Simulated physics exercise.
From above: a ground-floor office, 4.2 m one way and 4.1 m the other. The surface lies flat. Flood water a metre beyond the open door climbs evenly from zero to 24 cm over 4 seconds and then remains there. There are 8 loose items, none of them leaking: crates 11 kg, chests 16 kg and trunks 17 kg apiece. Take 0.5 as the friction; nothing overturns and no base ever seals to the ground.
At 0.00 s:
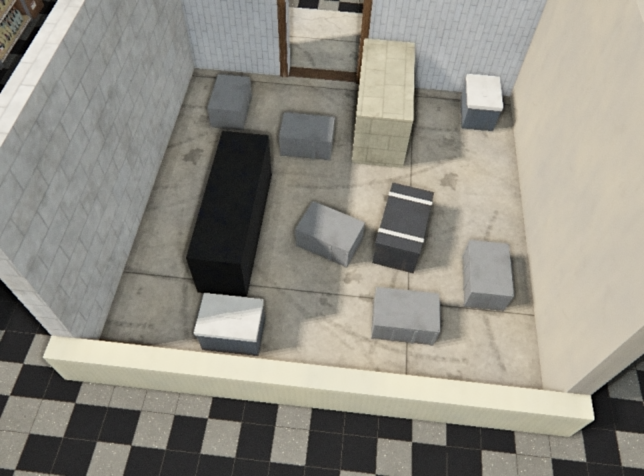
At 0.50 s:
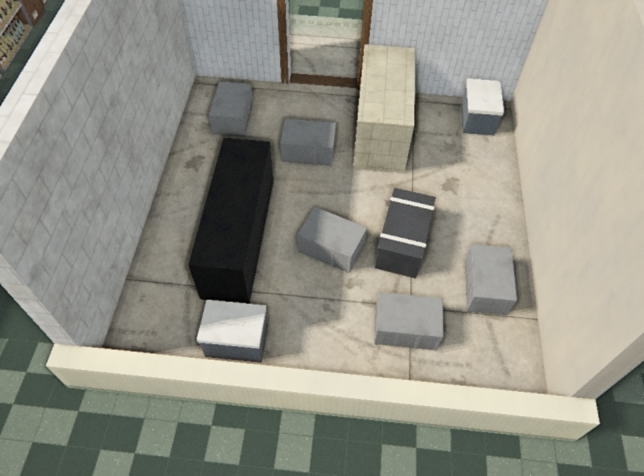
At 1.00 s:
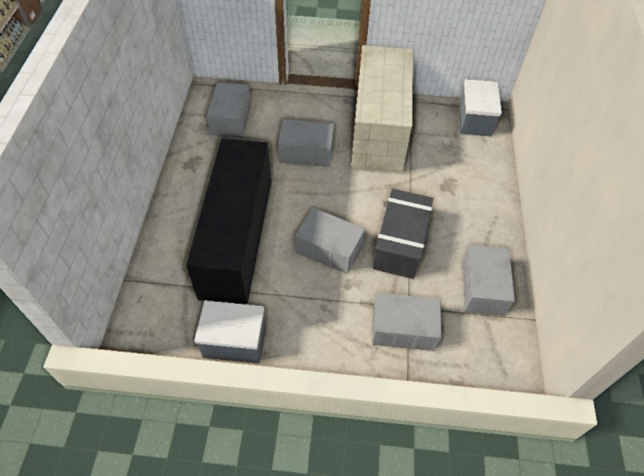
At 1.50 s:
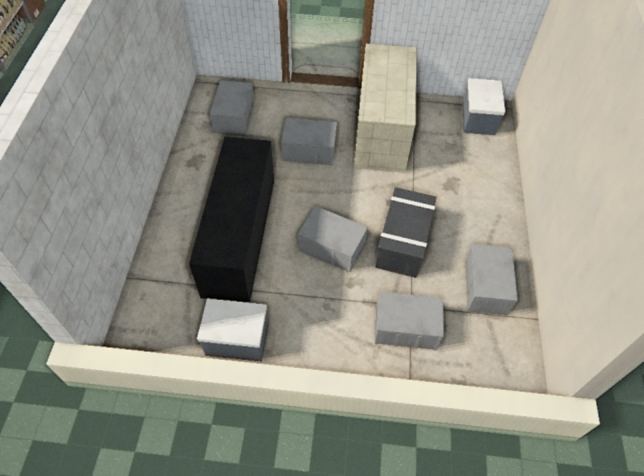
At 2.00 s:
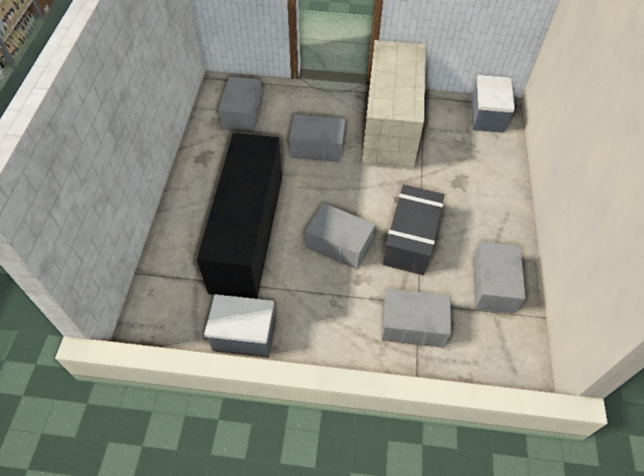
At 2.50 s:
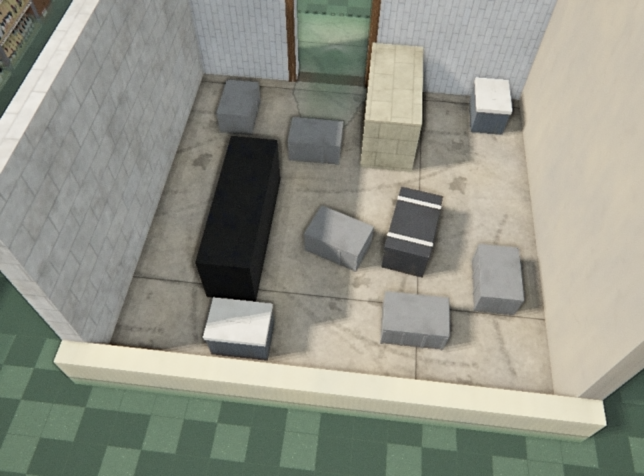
In a small tiled room seen from above, gray blocks, a long black box and a striped dark one stayed put on the stained floor while the checkered floor outside switched from black-and-white to green.
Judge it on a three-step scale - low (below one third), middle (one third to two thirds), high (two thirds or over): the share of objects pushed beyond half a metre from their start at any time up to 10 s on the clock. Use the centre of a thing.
Middle.
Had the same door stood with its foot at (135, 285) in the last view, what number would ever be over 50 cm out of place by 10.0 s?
Count: 5.
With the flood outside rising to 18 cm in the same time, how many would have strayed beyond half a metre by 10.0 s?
It would come to 4 of them.
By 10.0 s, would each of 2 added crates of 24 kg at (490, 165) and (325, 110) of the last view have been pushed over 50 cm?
Inside the limit, then above the limit.
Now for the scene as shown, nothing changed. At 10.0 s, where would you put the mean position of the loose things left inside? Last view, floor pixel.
Around (400, 224).
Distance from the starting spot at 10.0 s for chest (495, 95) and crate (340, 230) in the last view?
Respectively 0 and 200 cm.
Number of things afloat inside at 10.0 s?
Answer: 5.
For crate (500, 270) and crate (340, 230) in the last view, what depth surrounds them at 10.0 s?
Some 4 cm at the first, some 11 cm at the second.
After 3.5 s 0 of 8 are over 50 cm from their spots; 0 afloat.
After 4.5 s 1 of 8 are over 50 cm from their spots; 0 afloat.
After 7.0 s 2 of 8 are over 50 cm from their spots; 2 afloat.
After 10.0 s 5 of 8 are over 50 cm from their spots, and 5 have been at some point; 5 afloat.
